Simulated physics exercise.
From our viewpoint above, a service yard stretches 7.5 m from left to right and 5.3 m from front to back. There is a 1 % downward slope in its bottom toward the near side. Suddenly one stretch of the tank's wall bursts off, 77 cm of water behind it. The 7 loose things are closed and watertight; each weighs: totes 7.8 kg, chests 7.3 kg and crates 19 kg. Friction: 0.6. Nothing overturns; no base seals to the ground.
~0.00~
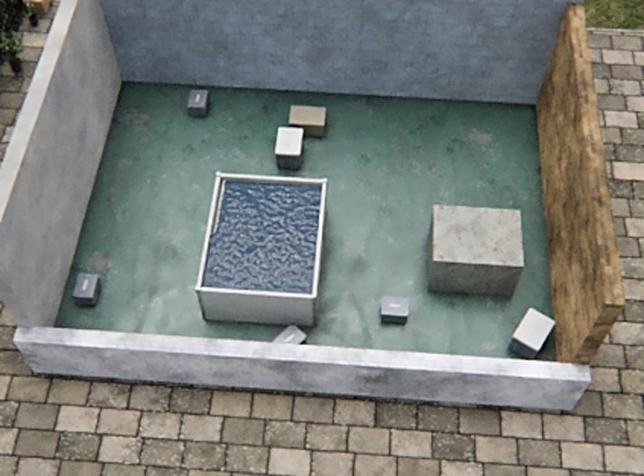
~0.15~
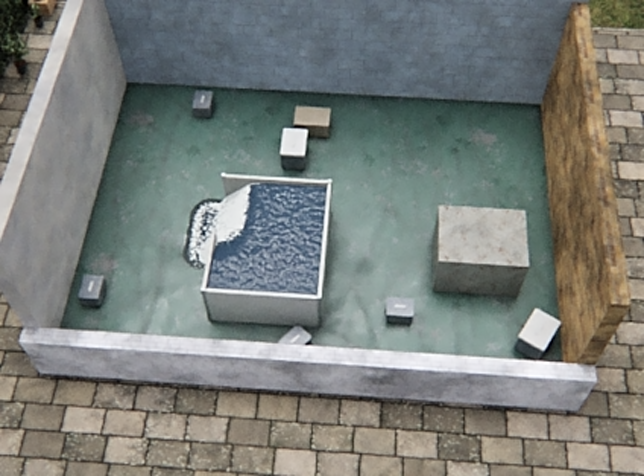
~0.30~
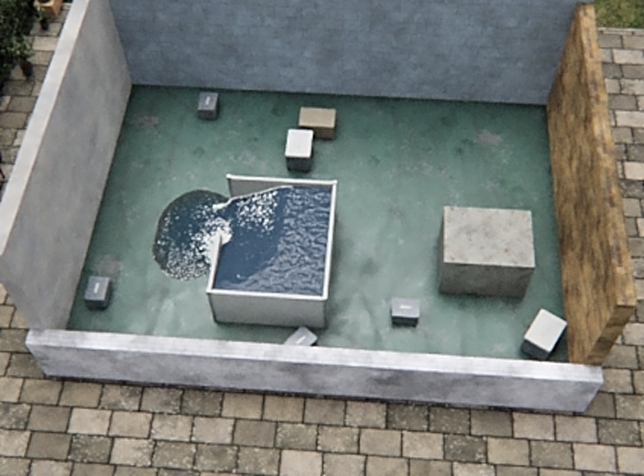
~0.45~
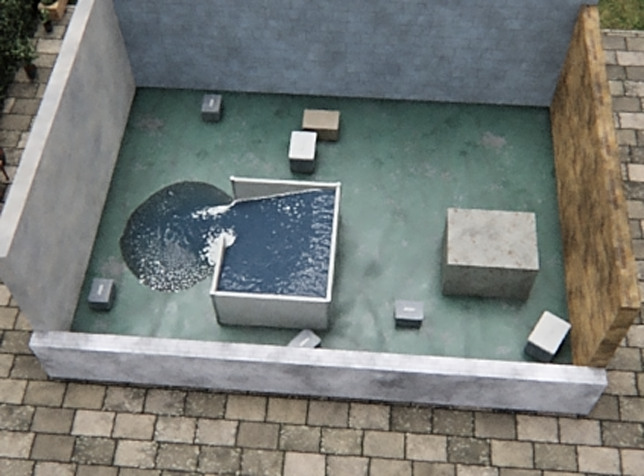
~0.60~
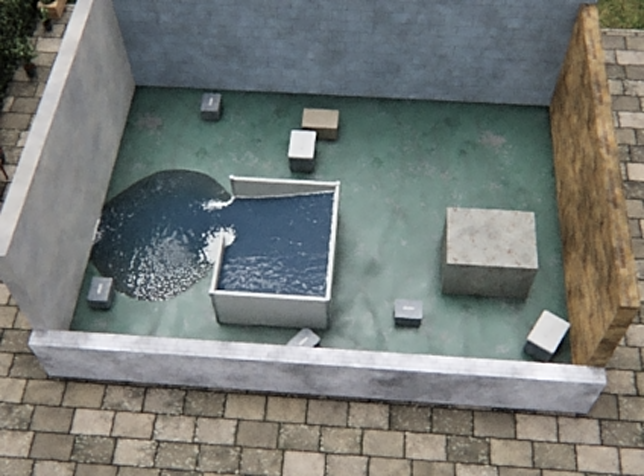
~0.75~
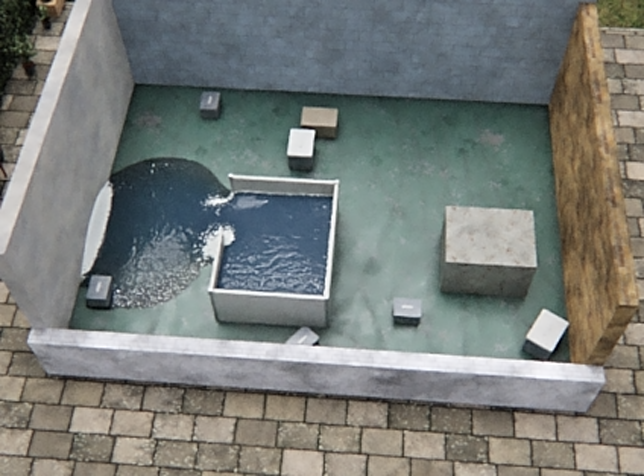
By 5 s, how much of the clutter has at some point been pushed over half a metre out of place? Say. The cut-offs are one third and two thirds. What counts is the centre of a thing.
Expect the moved ones to number two thirds or more.
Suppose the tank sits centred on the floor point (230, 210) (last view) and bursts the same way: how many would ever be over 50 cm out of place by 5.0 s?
So the tally would be 5.
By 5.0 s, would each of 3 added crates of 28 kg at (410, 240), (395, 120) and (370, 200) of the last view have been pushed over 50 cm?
Each in turn ends up within the limit, within the limit, within the limit.
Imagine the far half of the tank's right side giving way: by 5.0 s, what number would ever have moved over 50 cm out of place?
Then it comes to 3 of them.
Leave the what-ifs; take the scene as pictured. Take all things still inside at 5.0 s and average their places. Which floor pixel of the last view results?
Mean position: Approximately (404, 257).
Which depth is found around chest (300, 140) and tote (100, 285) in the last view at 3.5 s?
Depth approx. 2 cm / 10 cm.
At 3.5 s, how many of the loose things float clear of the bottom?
My tally comes to 1.
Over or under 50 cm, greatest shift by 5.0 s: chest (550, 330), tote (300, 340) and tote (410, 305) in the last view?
Result, in order: Undershooting / overshooting / undershooting.
After 1.1 s 0 of 7 are over 50 cm from their spots; 0 afloat.
After 2.2 s 1 of 7 are over 50 cm from their spots; 0 afloat.
After 3.5 s 3 of 7 are over 50 cm from their spots; 1 afloat.
After 5.0 s 5 of 7 are over 50 cm from their spots, and 5 have been at some point; 0 afloat.
